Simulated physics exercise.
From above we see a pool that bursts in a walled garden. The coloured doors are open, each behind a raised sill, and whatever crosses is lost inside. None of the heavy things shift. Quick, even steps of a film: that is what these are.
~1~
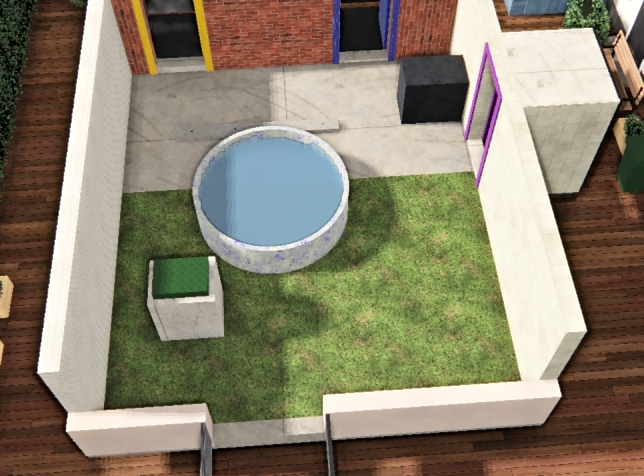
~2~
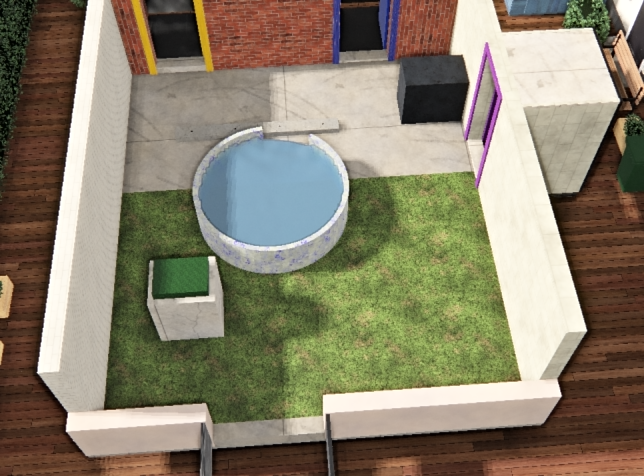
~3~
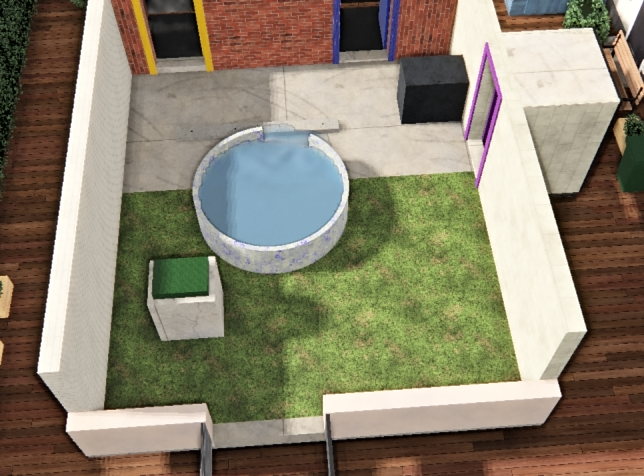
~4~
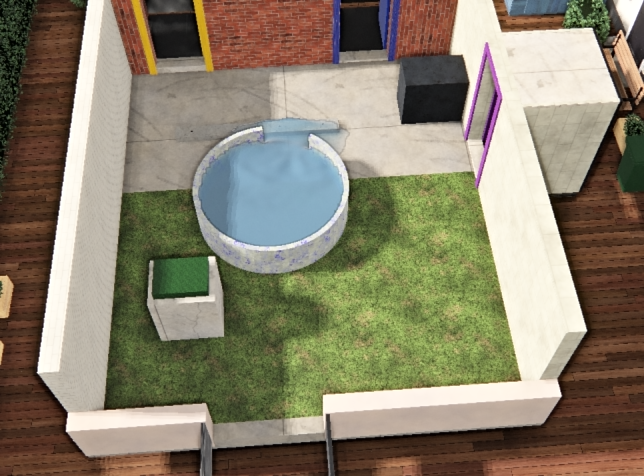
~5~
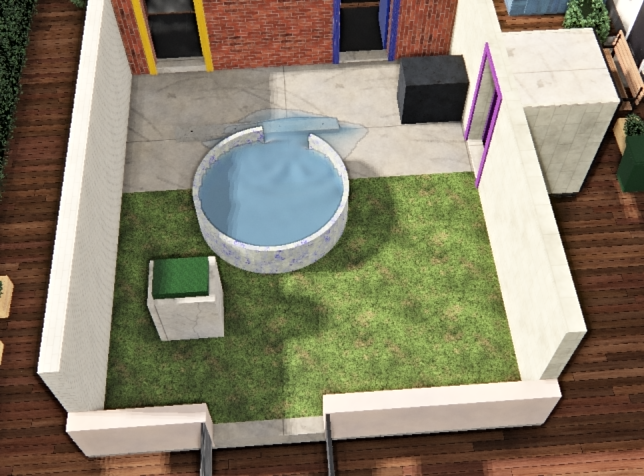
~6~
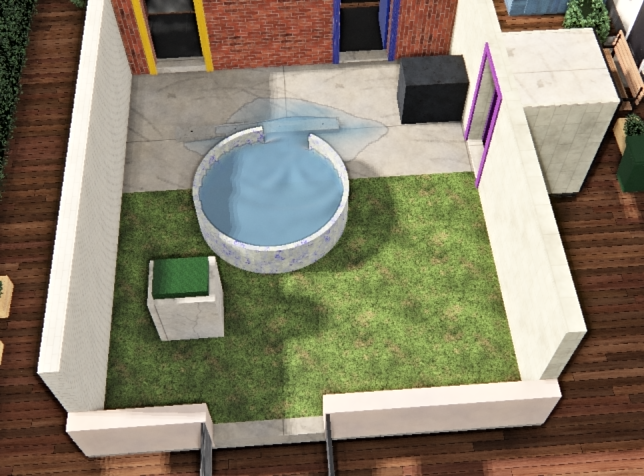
Water in a round tank in a walled garden starts out still, then pours through a gap that opens on the tank's far side and spreads in a thin, widening sheet across the grey paving toward the brick wall.
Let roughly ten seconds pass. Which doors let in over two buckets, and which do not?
The blue door will be overrun; the purple door will be overrun; the yellow door will keep it to two buckets.
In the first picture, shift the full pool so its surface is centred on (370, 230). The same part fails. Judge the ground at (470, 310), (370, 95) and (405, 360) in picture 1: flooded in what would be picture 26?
First one stays unwetted, next one gets inundated, last one stays unwetted.
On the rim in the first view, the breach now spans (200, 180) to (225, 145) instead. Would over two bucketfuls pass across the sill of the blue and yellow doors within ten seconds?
Door by door, blue exceeds it and yellow exceeds it.
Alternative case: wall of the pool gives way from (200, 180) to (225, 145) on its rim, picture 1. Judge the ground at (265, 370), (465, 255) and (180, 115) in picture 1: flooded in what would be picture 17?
The three spots, in order, are spared, spared and inundated.
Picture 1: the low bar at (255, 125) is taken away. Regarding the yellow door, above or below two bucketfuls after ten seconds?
Result: Yellow remains below.
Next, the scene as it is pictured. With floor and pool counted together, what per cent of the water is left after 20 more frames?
96 percent or thereabouts.
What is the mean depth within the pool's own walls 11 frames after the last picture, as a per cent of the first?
I'd put it close to 64 in a hundred.
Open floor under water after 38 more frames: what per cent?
My guess is around 60 in a hundred.
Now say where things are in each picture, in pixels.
In the first picture, still water in the round tank at (271, 188).
In the second picture, the front is at a hidden place, out from the gap on the round tank's far side.
In the third picture, water pours out on the round tank's far side and has run to (320, 135).
In the fourth picture, the front is at (345, 134), out from the gap on the round tank's far side.
In the fifth picture, the front is at (208, 142), out from the gap on the round tank's far side.
In the sixth picture, the front is at (383, 129), out from the gap on the round tank's far side.
A moment on, water covers 25 % of the floor; the blue door wet at the sill, nothing in, the purple door not reached, the yellow door not reached.
Next, water covers 40 % of the floor; the blue door over two buckets in, the purple door under two buckets in, the yellow door wet at the sill, nothing in.
Then, water covers 45 % of the floor; the blue door over two buckets in, the purple door over two buckets in, the yellow door wet at the sill, nothing in.
Later, water covers 60 % of the floor; the blue door far over two buckets in, the purple door far over two buckets in, the yellow door wet at the sill, nothing in.
In the end, water covers 85 % of the floor; the blue door far over two buckets in, the purple door far over two buckets in, the yellow door wet at the sill, nothing in.
